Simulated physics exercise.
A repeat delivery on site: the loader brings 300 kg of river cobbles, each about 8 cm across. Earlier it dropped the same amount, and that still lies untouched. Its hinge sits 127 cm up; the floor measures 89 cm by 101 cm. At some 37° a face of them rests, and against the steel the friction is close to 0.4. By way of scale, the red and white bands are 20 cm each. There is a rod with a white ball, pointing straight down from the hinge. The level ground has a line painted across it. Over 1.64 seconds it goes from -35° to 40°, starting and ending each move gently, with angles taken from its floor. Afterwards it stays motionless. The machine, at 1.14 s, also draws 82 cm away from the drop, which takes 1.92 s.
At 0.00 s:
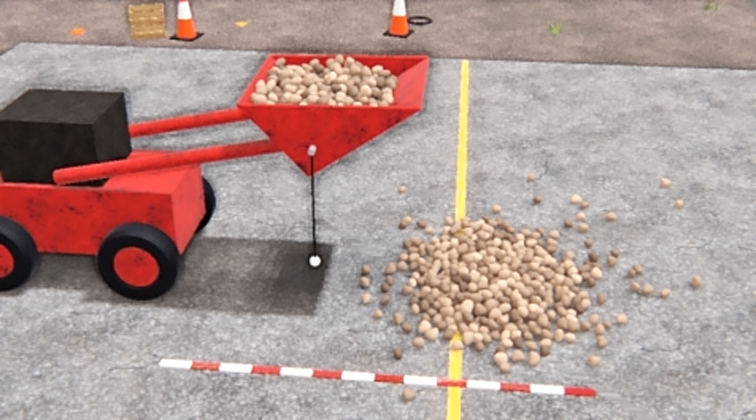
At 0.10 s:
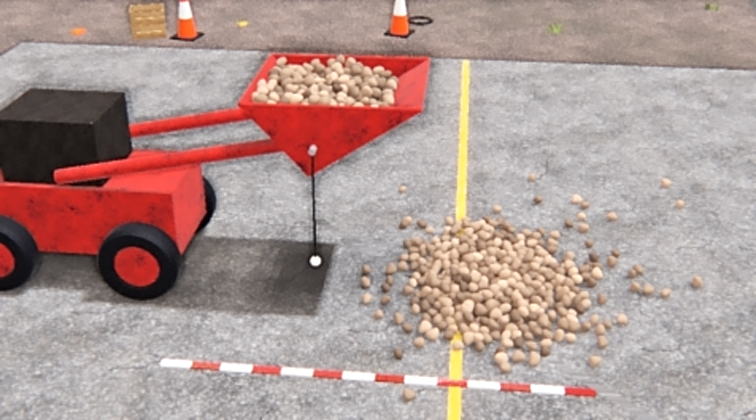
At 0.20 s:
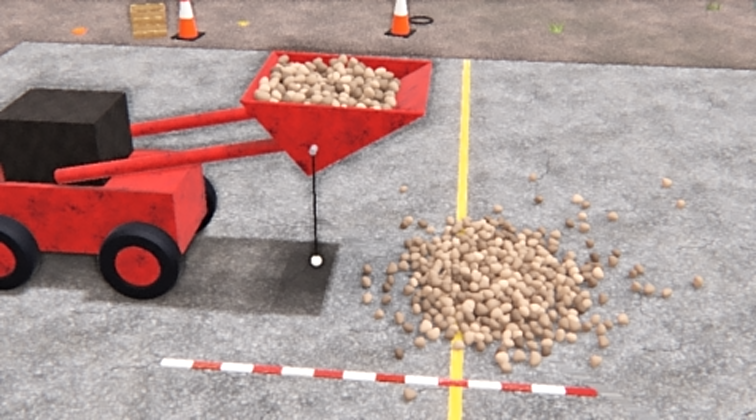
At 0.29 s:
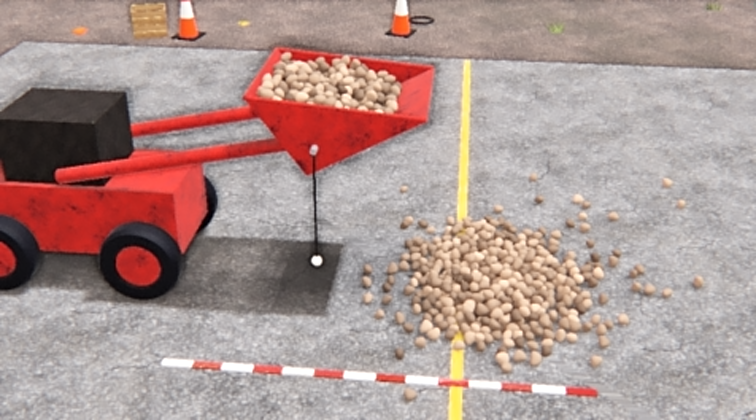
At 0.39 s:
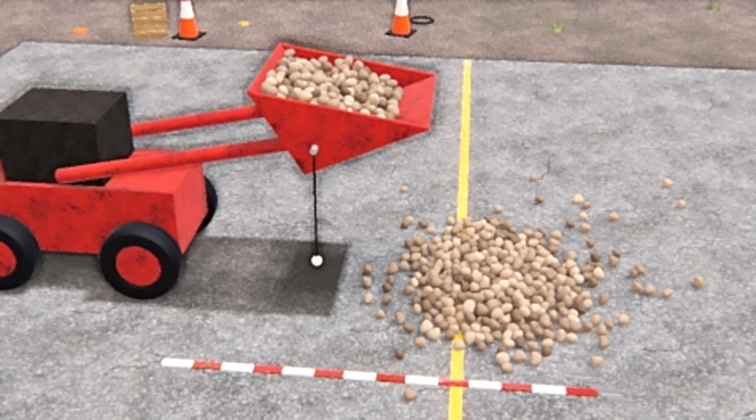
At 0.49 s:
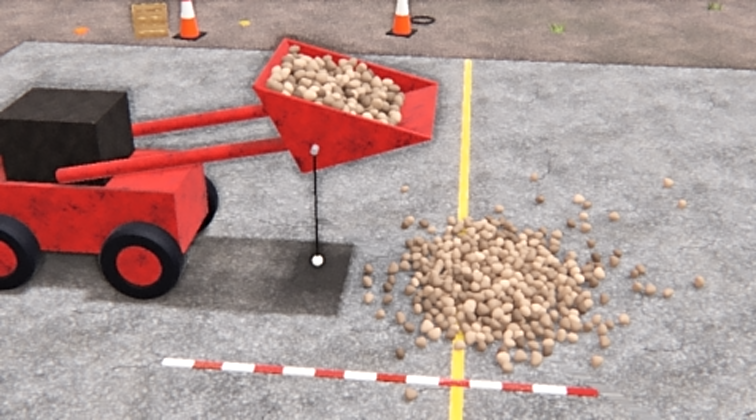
A red loader's raised bucket of round stones slowly tilts its front lip downward.
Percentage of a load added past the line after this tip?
15 per cent.
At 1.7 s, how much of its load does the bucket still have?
Estimate: 25 % remaining inside, roughly.
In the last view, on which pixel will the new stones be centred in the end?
Roughly pixel (418, 265) in the last view.
After 1.2 s the floor is at 28°; in per cent of one load, 99 in the bucket, 25 short of the line, 76 past the line; the foremost stones are at (676, 266).
After 1.7 s the floor is at 40°; in per cent of one load, 24 in the bucket, 96 short of the line, 79 past the line; the foremost stones are at (676, 266).
After 3.5 s the floor is at 40°; in per cent of one load, 0 in the bucket, 109 short of the line, 91 past the line; the foremost stones are at (676, 266).
After 6.0 s the floor is at 40°; in per cent of one load, 0 in the bucket, 109 short of the line, 91 past the line; the foremost stones are at (676, 266). Net gain past the line, 15.
